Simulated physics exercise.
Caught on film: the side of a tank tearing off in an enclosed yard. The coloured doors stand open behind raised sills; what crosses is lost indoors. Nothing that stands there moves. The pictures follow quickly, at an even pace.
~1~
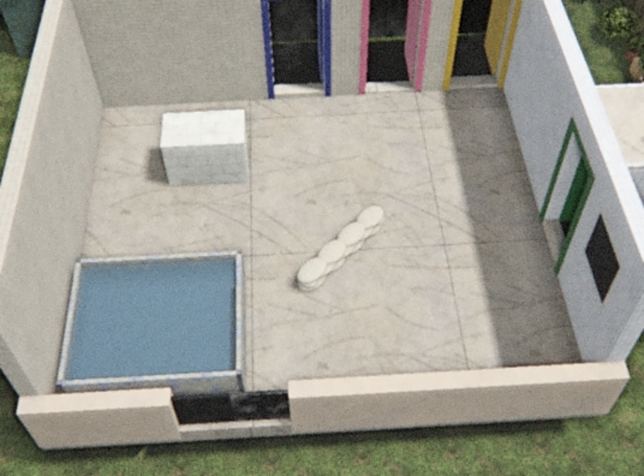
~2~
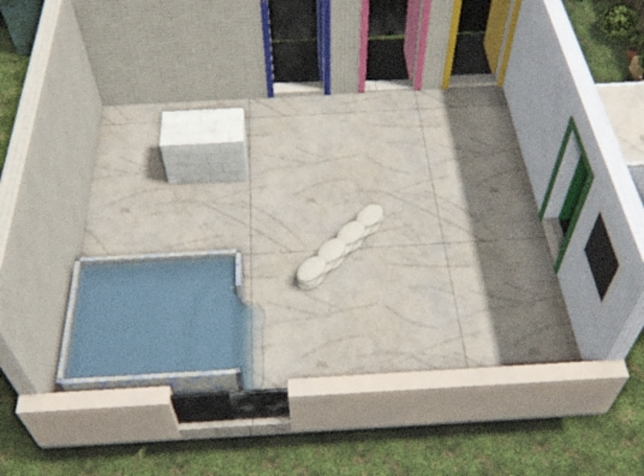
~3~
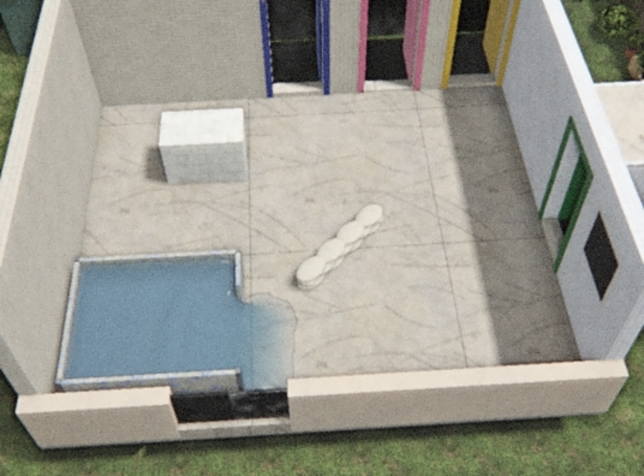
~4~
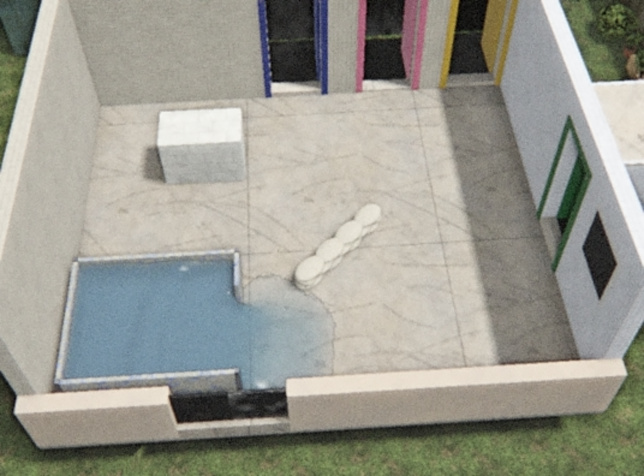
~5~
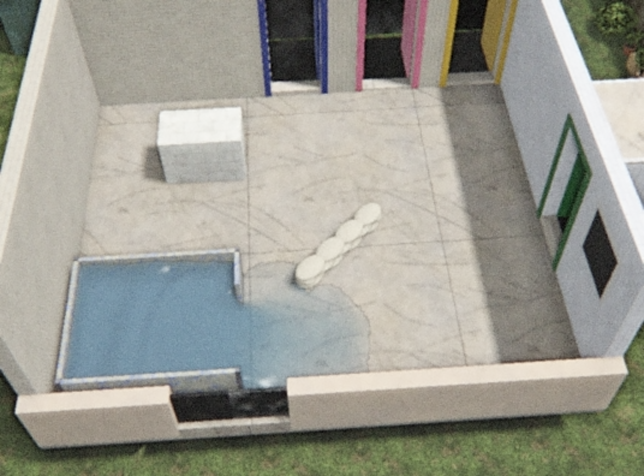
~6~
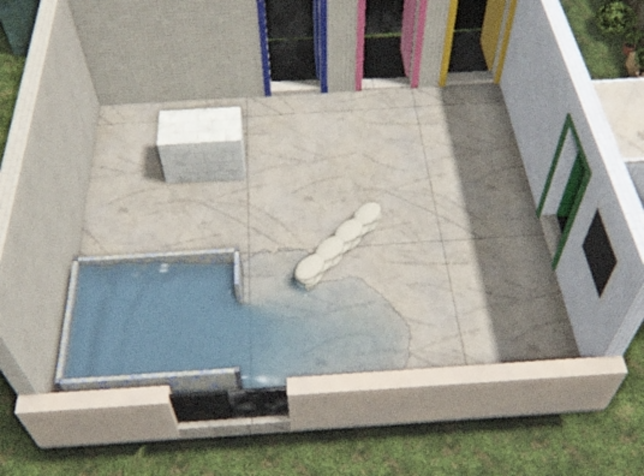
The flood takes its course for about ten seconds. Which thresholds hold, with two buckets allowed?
In the end: The green door floods; the pink door floods; the blue door holds within the limit; the yellow door floods.
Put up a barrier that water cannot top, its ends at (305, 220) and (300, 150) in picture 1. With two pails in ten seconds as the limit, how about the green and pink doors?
One by one: The green one passes that mark; the pink one goes over.
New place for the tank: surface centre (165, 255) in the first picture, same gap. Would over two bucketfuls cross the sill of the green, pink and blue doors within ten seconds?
In short: The green door keeps below it; the pink door takes more; the blue door lets less in.
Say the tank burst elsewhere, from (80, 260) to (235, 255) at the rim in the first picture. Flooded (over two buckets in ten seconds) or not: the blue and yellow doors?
In short: The blue door stays under; the yellow door is over.
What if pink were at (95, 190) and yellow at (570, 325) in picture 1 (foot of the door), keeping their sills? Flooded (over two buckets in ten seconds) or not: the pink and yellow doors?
In short: The pink one holds, the yellow one passes that mark.
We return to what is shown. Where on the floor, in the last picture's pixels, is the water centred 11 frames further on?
I would point to (295, 339).
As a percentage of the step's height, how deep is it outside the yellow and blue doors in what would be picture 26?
In turn 0 and 0 per cent.
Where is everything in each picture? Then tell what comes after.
Still water in the tank at (155, 317), in the first picture.
The front is at (253, 307), out from the gap at (239, 344), in the second picture.
The front is at (281, 305), out from the gap at (239, 345), in the third picture.
Water pours out at (238, 345) and has run to (325, 319), in the fourth picture.
The front is at (359, 320), out from the gap at (238, 344), in the fifth picture.
Water pours out at (238, 344) and has run to (402, 327), in the sixth picture.
A moment on, water covers 25 % of the floor; the green door not reached, the pink door not reached, the blue door not reached, the yellow door not reached.
Next, water covers 30 % of the floor; the green door wet at the sill, nothing in, the pink door not reached, the blue door not reached, the yellow door not reached.
Then, water covers 40 % of the floor; the green door over two buckets in, the pink door not reached, the blue door not reached, the yellow door not reached.
Later, water covers 60 % of the floor; the green door over two buckets in, the pink door under two buckets in, the blue door wet at the sill, nothing in, the yellow door over two buckets in.
In the end, water covers 85 % of the floor; the green door over two buckets in, the pink door over two buckets in, the blue door wet at the sill, nothing in, the yellow door far over two buckets in.
